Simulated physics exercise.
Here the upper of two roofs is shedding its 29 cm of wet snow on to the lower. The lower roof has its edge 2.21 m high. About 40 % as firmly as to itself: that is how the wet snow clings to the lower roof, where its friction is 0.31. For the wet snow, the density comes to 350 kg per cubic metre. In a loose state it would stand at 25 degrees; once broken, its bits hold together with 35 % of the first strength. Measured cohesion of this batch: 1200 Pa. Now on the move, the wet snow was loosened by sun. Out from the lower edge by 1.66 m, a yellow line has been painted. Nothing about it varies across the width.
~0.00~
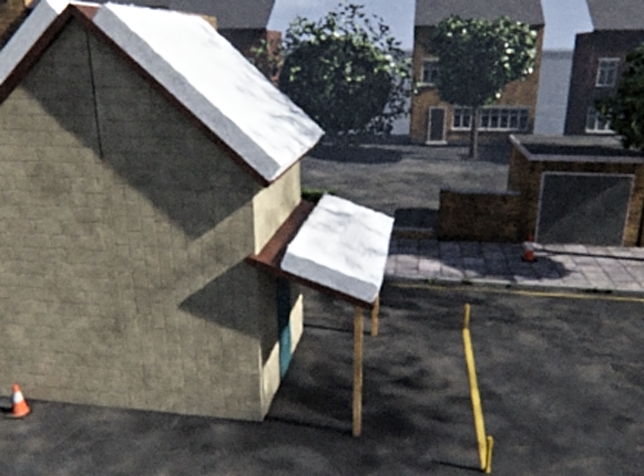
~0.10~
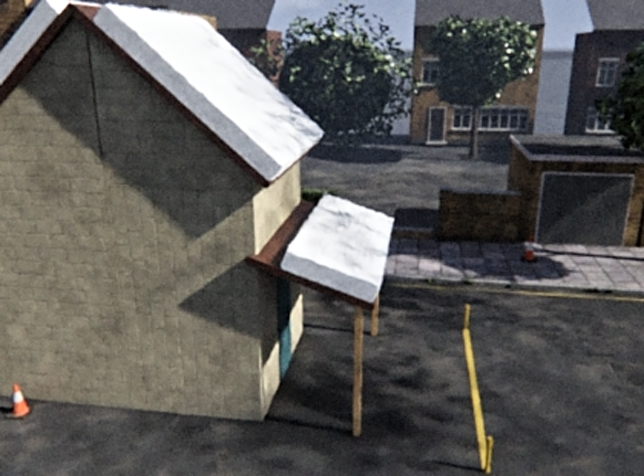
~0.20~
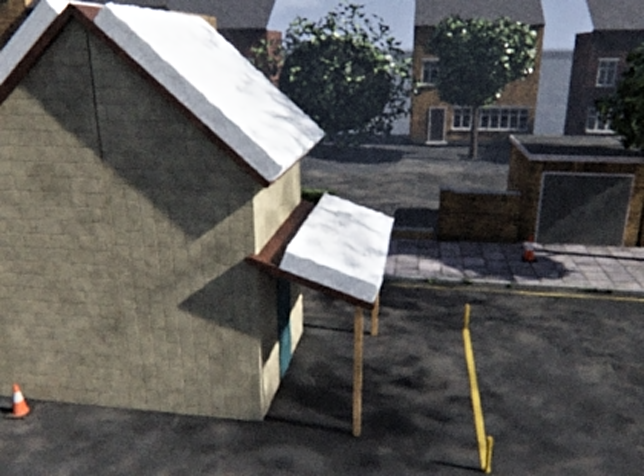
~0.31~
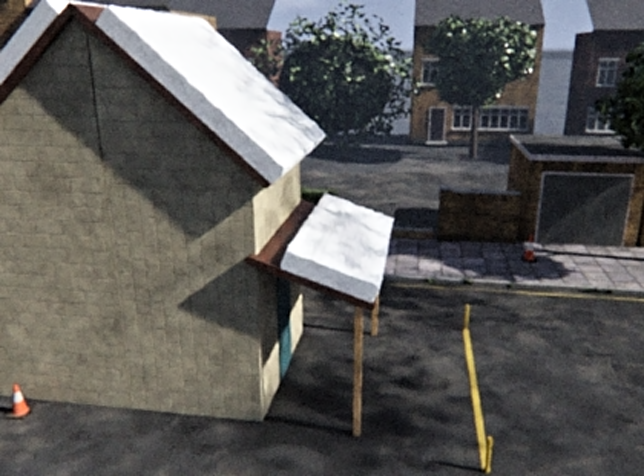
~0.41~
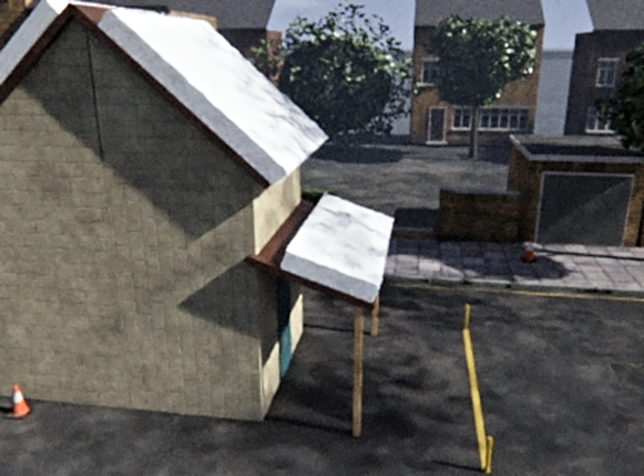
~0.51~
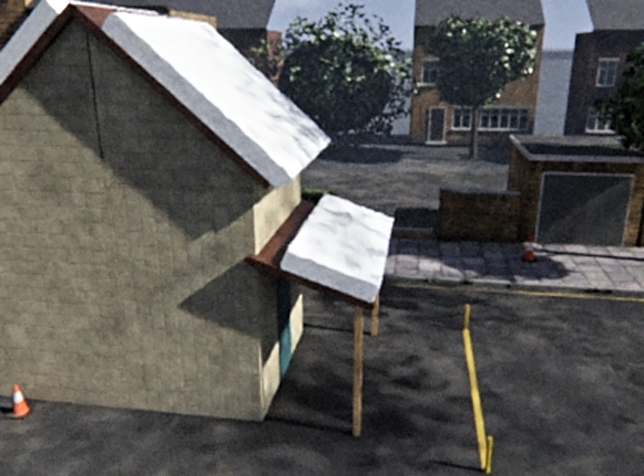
The clip opens on a pale block building with thick white snow on its steep upper roof and on a lower porch roof, beside a yellow line on dark ground. The upper snow barely shifts at first, then creeps slightly down to the right in one piece, its lower end edging just past the eave.
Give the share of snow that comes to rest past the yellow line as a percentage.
Roughly 24 percent.
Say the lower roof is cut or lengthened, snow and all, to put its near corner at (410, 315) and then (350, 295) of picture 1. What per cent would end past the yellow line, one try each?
The first try gives 20 percent and the second gives 25 percent.
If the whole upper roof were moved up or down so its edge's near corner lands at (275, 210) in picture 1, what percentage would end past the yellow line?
It would then be around 6 percent.
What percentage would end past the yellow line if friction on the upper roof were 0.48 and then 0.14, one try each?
Roughly 35 per cent first, roughly 50 per cent second.
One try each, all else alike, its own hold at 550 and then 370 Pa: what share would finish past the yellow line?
Respectively 50 % and 55 %.
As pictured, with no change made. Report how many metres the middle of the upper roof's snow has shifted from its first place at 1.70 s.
Straight-line shift: Roughly 2.0 m.
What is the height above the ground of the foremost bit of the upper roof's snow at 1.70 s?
About 2.8 m.
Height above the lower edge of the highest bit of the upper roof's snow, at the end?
0.8 m.
By 1.06 s, none is below the lower edge and 0 % is past the line.
By 1.70 s, none is below the lower edge and 0 % is past the line.
By 2.35 s, 8 % is below the lower edge and 0 % is past the line.
By 3.00 s, 60 % is below the lower edge and 17 % is past the line.
By 5.10 s, at the end, 77 % is below the lower edge and 24 % is past the line.
